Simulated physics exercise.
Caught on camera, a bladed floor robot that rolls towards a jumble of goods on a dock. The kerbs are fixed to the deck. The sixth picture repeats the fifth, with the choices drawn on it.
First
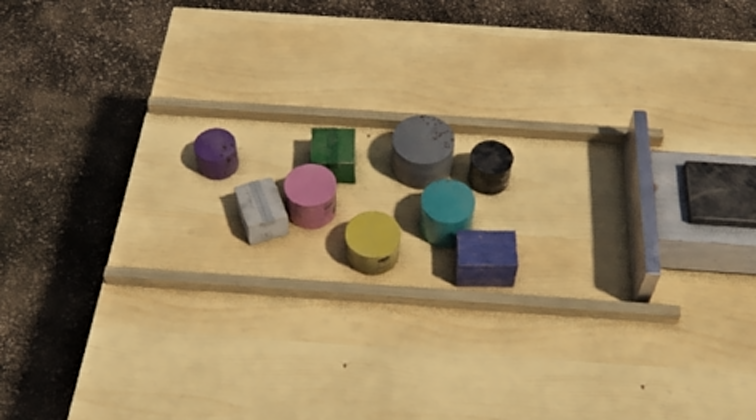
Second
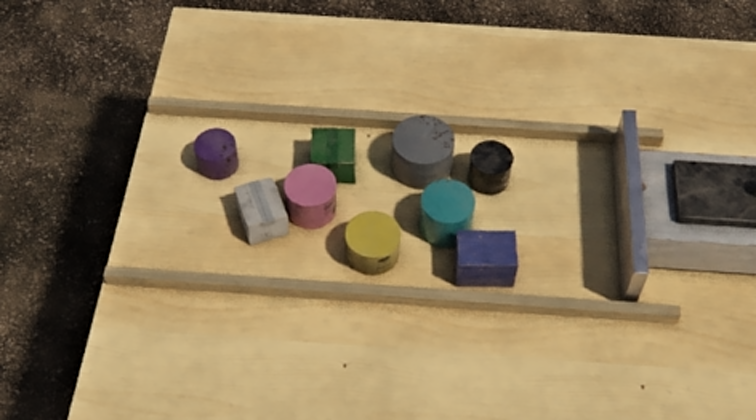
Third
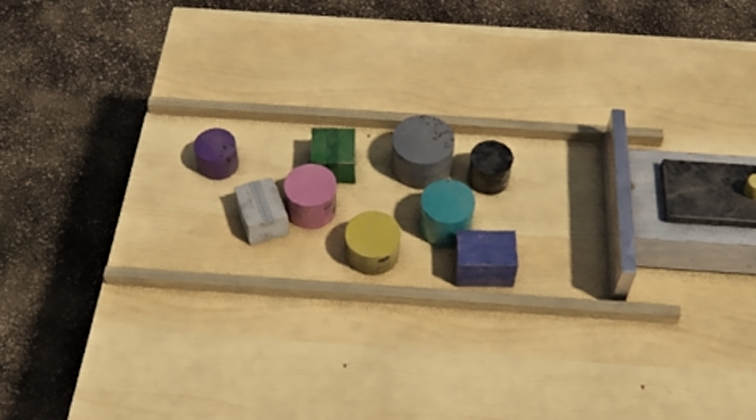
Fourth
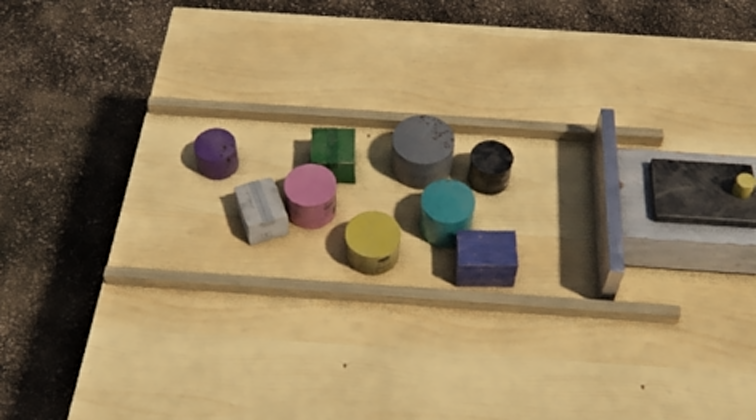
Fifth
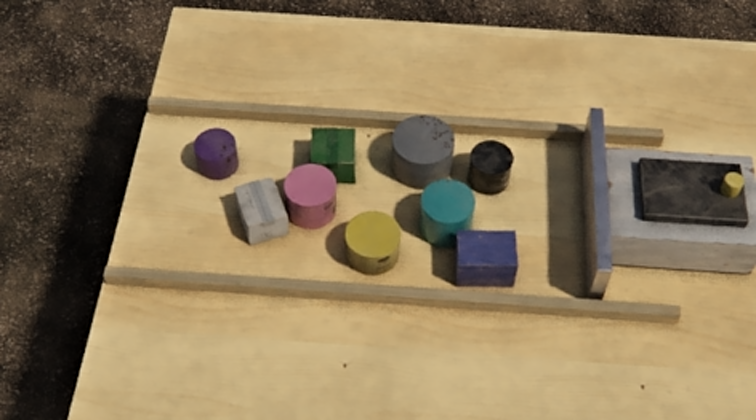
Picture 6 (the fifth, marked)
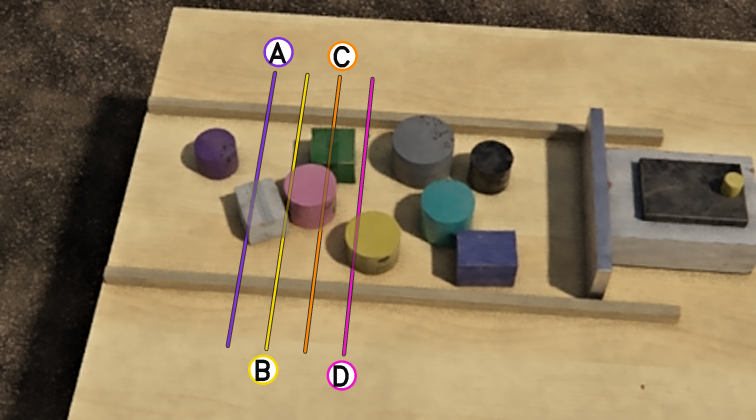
A machine with a wide upright blade rolled slowly left across a wooden surface, between two low rails, towards a scattered group of colourful cylinders and blocks, which all stayed still.
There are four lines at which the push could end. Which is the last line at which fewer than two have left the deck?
Stop at A.
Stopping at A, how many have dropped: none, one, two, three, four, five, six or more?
The count is none.
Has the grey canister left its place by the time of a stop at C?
By then, yes.
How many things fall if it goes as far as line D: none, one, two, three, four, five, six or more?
By then, none.
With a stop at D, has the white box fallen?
By then, no.
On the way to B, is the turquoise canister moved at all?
Yes.
On the copy, A at (253, 198); B at (289, 200); C at (324, 202); D at (359, 205).
On A. First, robot (559, 182); blue crate (434, 255); grey canister (397, 149).
Then, robot (435, 174); white box (232, 198); yellow pail (254, 243).
Finally, robot (337, 168); purple canister (138, 161); white box (142, 199); none fallen.
By contrast, B is within the limit but short; C is within the limit but short; D is within the limit but short.
